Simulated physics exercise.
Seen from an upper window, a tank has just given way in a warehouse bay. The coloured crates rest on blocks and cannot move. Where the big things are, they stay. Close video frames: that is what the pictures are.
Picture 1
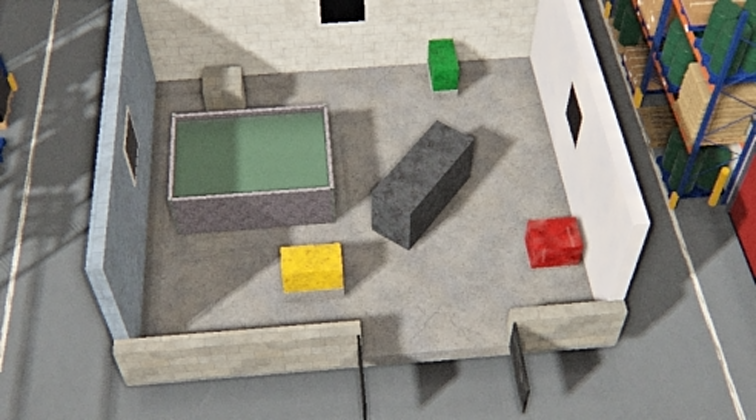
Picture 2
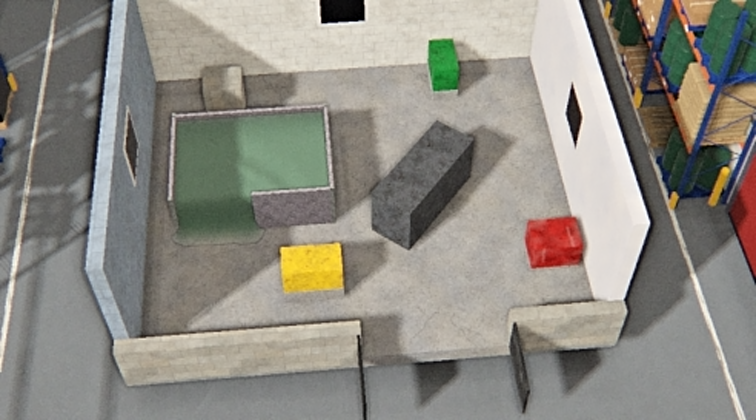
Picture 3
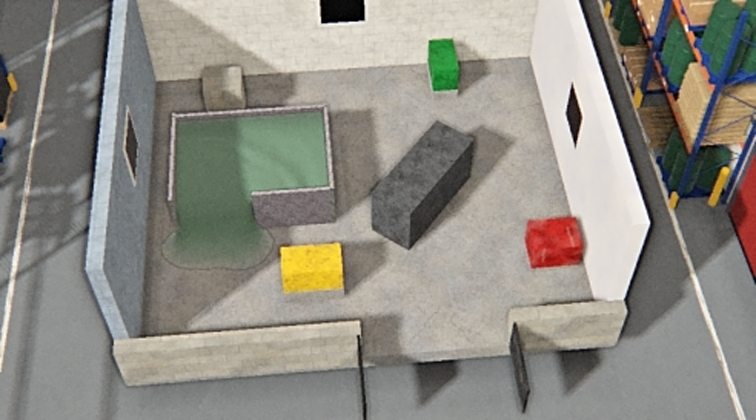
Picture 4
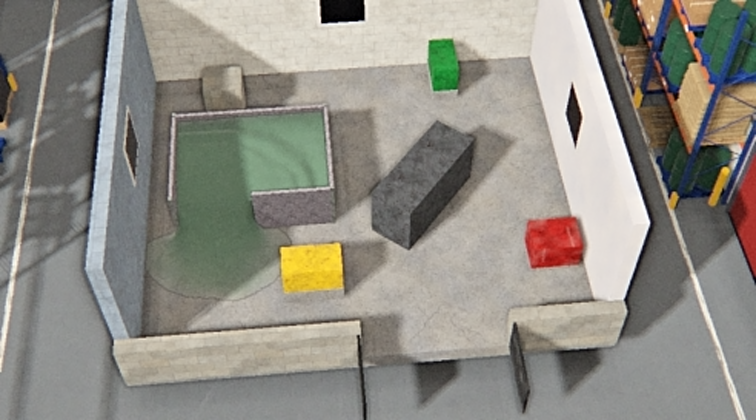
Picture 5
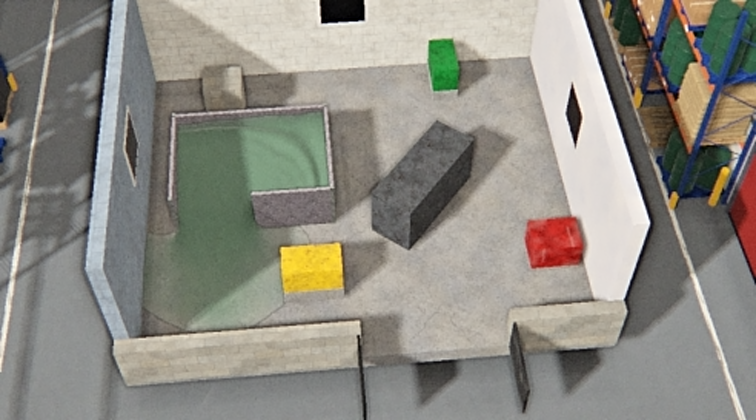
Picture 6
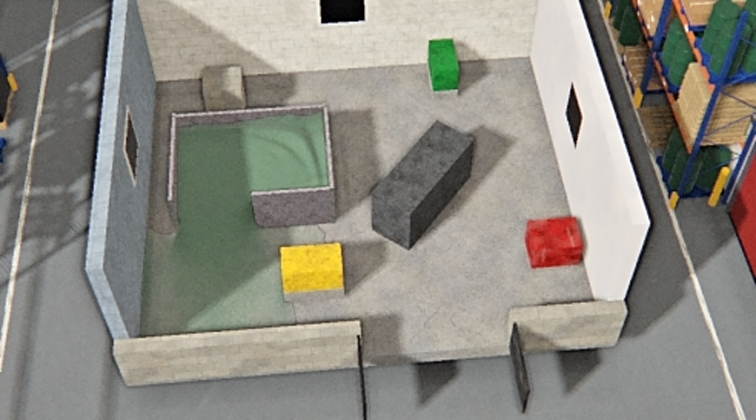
The clip opens on a walled bay seen from above, with a tank of still green water near yellow, black, red and green blocks. Part of the tank's front wall is then gone, and water pours through the gap, spreading across the floor toward the viewer, past the yellow block's left side to the low front wall.
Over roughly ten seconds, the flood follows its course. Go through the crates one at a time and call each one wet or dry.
The red crate is wet. The yellow crate is wet. The green crate is dry.
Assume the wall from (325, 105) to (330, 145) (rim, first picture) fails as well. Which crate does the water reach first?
First in line is the green crate.
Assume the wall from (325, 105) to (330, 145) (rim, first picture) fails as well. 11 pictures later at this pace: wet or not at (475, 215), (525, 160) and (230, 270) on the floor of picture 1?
In sequence: Untouched, inundated, untouched.
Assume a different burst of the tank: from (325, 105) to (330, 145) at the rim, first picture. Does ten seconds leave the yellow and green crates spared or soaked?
As I see it, the yellow crate is not reached, and the green crate gets reached.
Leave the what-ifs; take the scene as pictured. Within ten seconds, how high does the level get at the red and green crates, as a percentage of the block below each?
Near 430 and 60 in a hundred.
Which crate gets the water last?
The green crate comes last.
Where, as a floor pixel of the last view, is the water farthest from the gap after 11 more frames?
Roughly at (480, 325).
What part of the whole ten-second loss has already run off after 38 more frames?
Around 55 percent.
A moment on, water covers 20 % of the floor; the red crate not reached, the yellow crate water round its plinth, the green crate not reached.
Next, water covers 30 % of the floor; the red crate not reached, the yellow crate water round its plinth, the green crate not reached.
Then, water covers 50 % of the floor; the red crate water round its plinth, the yellow crate water round its plinth, the green crate not reached.
Later, water covers 80 % of the floor; the red crate water round its plinth, the yellow crate water round its plinth, the green crate water round its plinth.
In the end, water covers 100 % of the floor; the red crate was topped, the yellow crate was topped, the green crate stayed above the water.
